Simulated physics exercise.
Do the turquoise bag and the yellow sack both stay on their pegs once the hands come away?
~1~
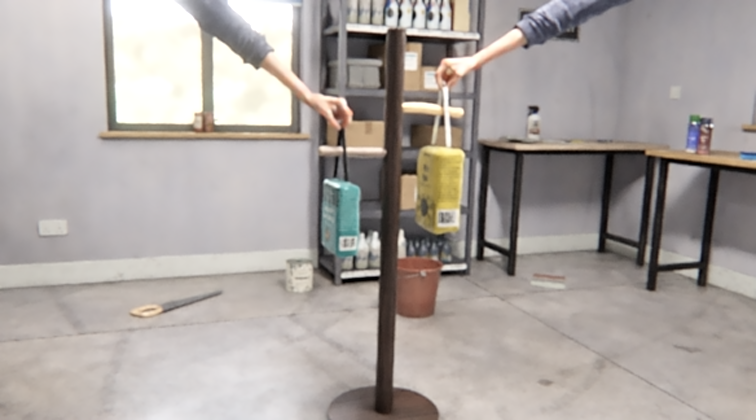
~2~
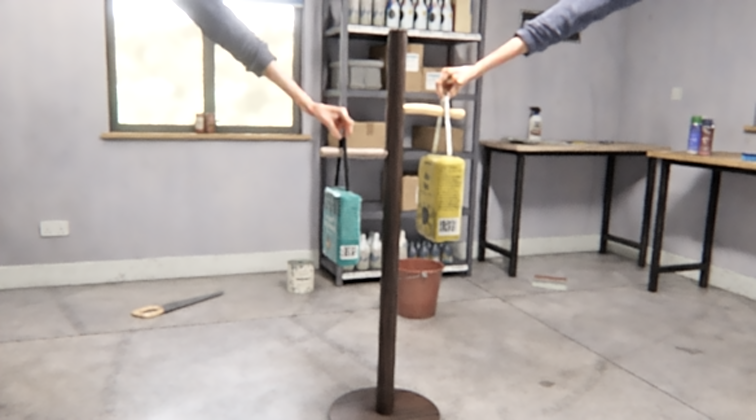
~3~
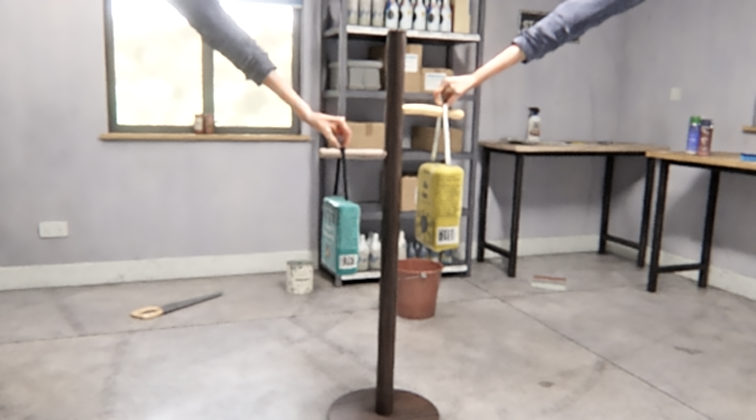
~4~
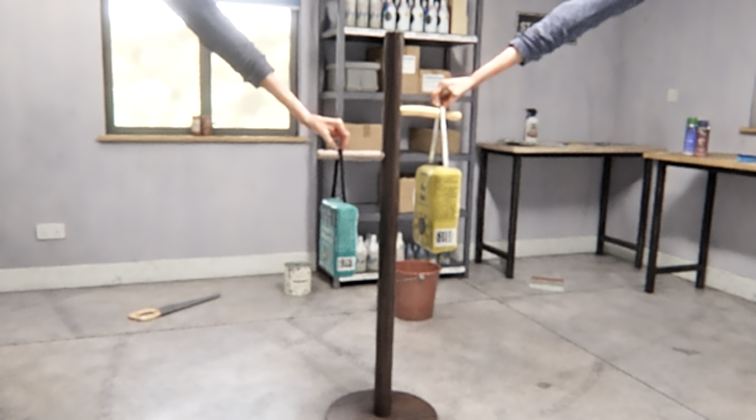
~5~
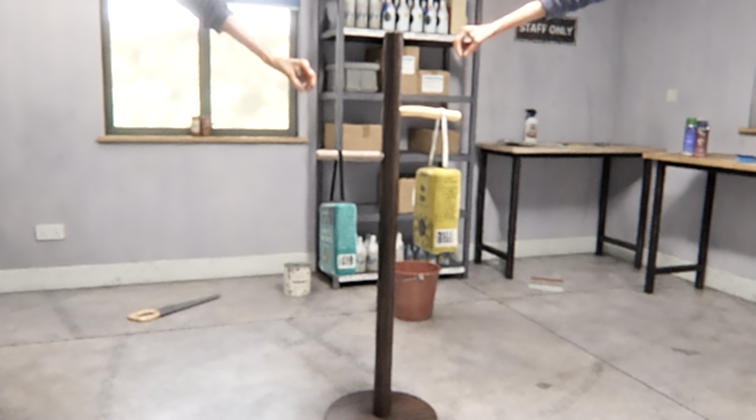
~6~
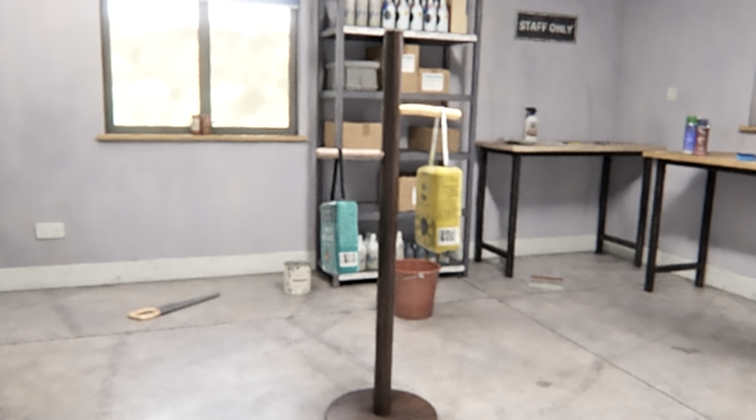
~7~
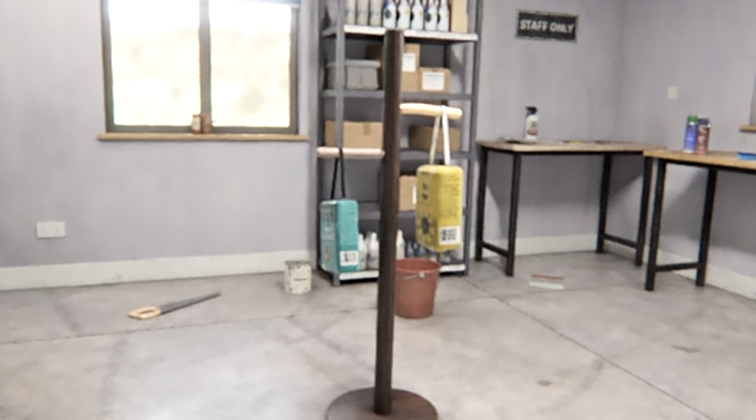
Yes, both stay up. The turquoise bag remains on the left peg and the yellow sack keeps hanging from the right one.
